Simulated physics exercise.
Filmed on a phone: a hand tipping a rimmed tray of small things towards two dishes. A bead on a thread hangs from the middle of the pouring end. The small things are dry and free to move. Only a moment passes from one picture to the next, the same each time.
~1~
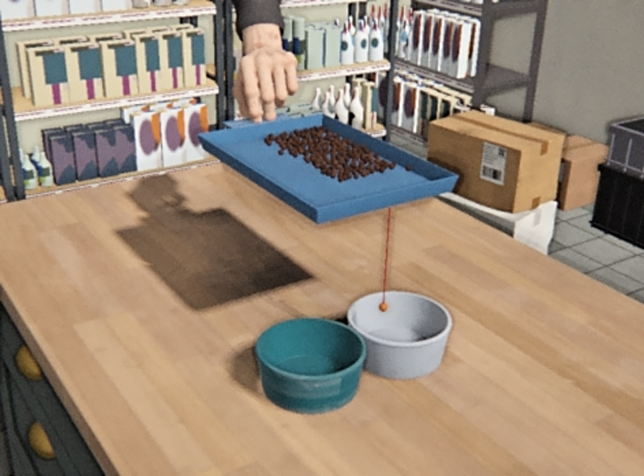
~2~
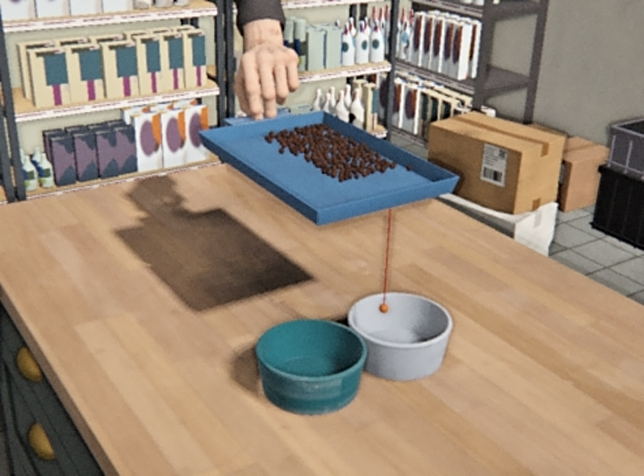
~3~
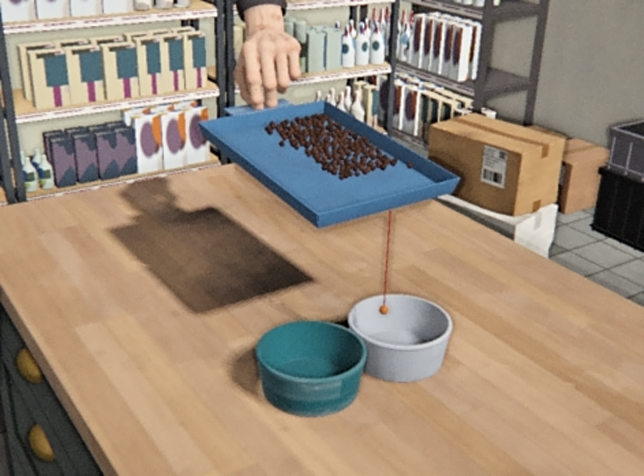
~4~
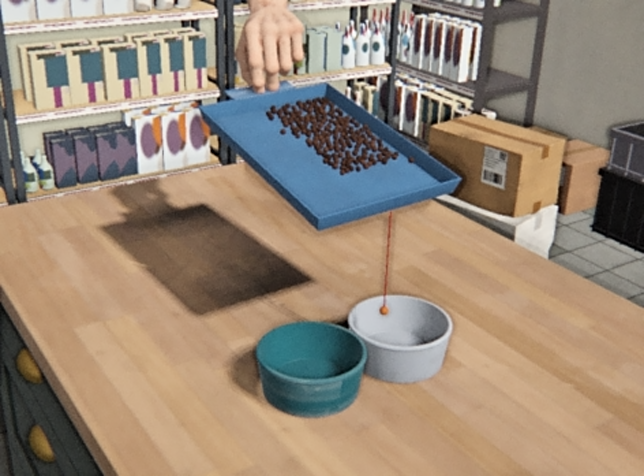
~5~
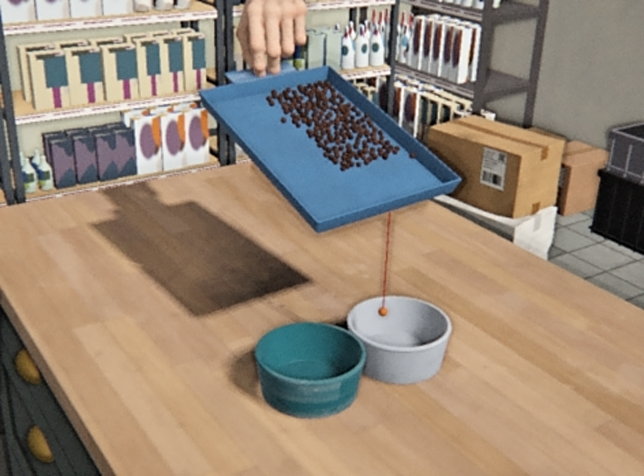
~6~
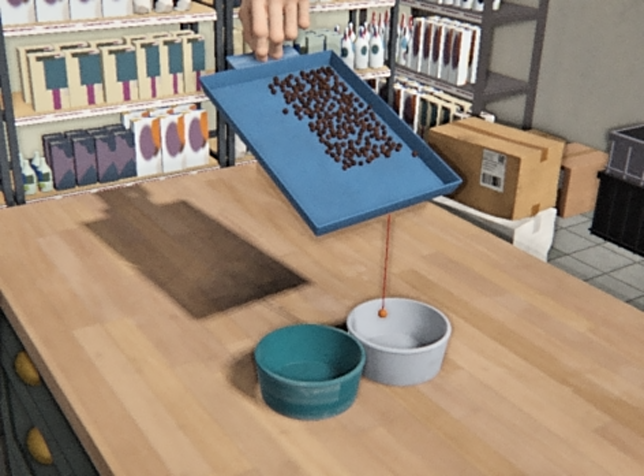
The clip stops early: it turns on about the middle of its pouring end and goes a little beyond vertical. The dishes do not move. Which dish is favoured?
It favours the left dish.
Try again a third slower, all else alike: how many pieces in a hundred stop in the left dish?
Close to 50 per cent.
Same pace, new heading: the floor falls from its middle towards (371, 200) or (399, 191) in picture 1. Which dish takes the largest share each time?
In turn: The right one; right.
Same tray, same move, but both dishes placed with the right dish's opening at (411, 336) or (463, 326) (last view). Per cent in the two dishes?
About 80 and 70 per cent.
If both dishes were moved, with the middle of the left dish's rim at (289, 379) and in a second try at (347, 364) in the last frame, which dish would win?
At the first place the right one, at the second left.
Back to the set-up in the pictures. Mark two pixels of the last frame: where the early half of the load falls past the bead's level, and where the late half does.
The first part at (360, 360); the rest at (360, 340).
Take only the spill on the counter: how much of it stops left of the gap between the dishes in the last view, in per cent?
It comes to 30 per cent or so.
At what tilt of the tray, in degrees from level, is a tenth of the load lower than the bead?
Roughly 75°.
Just after the last frame, tray tipped steeply; roughly two thirds on the tray; just a few in the right dish; just a few outside both; roughly a third in the air.
A moment on, tray tipped past a quarter turn; about a tenth on the tray; roughly a quarter in the left dish; about a tenth in the right dish; roughly a third outside both; roughly a quarter in the air.
Further on, tray tipped past a quarter turn; roughly a third in the left dish; about a tenth in the right dish; roughly half outside both.
When it is over, tray tipped past a quarter turn; roughly a third in the left dish; about a tenth in the right dish; roughly half outside both.
